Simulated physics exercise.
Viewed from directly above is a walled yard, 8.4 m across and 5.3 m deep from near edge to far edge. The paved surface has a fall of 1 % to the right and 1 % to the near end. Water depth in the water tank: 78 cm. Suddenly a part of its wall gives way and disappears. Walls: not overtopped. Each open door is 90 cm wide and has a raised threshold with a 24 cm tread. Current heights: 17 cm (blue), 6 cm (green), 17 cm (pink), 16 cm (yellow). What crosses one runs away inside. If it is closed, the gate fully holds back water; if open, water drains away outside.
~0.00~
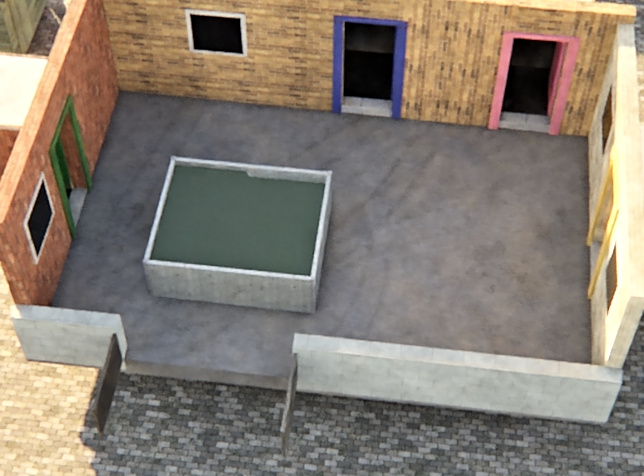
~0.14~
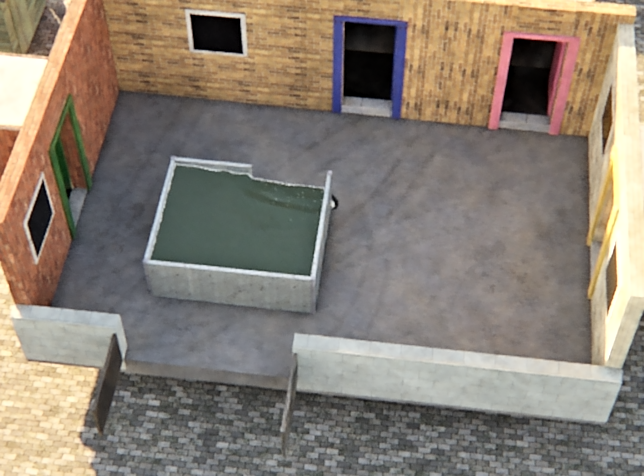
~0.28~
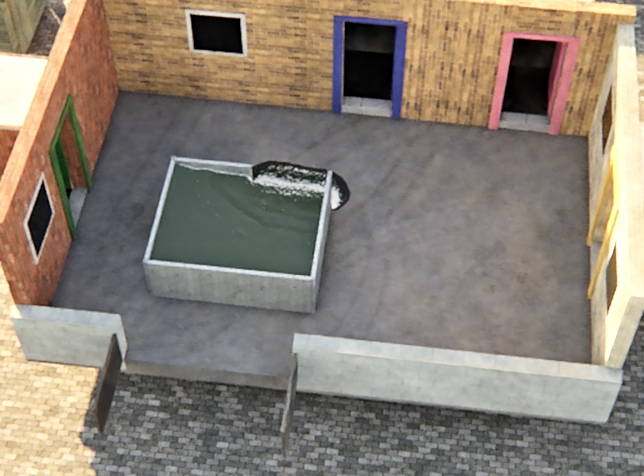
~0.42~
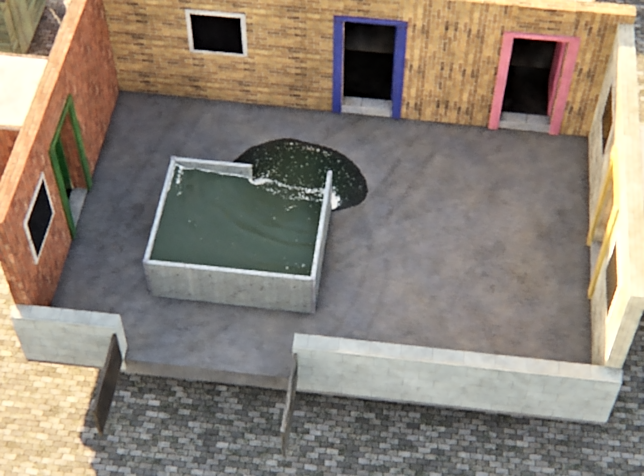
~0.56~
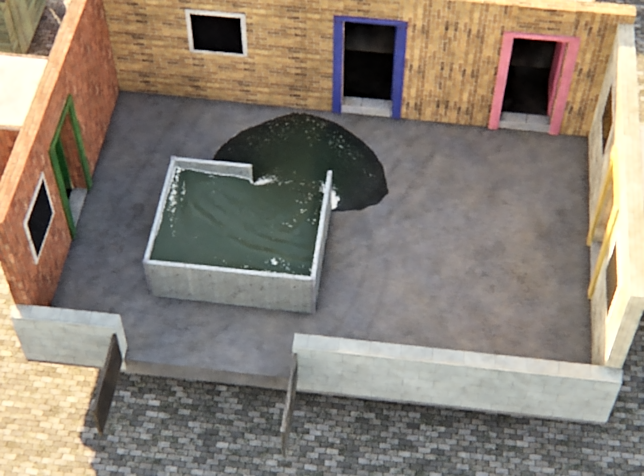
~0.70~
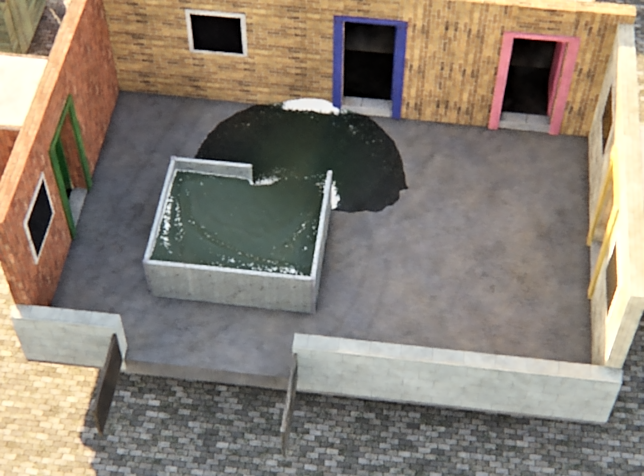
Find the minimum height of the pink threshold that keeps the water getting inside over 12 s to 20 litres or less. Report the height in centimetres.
Roughly 10 cm.
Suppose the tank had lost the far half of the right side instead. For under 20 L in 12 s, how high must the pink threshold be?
At least roughly 18 centimetres tall.
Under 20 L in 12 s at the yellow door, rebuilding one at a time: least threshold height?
Yellow door, minimum about 8.0 cm.
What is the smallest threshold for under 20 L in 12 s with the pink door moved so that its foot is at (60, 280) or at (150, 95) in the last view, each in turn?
Roughly 9.0 and 15 cm.
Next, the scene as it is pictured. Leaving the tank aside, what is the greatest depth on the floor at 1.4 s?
I'd estimate roughly 46 cm.
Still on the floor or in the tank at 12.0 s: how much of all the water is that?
Water still present: Approx. 78 %.
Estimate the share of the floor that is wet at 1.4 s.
About 20 per cent.
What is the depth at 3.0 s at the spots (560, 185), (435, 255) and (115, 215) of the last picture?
I'd read roughly 10, 0 and 1 cm there.
After 1.4 s water covers 20 % of the floor, deepest (46 cm) near (308, 111); it has not reached the pink door.
After 3.0 s water covers 40 % of the floor, deepest (36 cm) near (583, 139); 10 cm at the pink door, 0 litres in over its 17 cm threshold.
After 12.0 s water covers 100 % of the floor, deepest (16 cm) near (573, 396); 7 cm at the pink door, 1 litre in over its 17 cm threshold.
At the pink door as built, the water arrived by 1.8 s and peaked near 12 cm at 2.4 s.
With a threshold of 8 cm, 38 litres would have come in within the 12 s; with 11 cm, 16 litres. So under 20 litres takes about 10 cm.
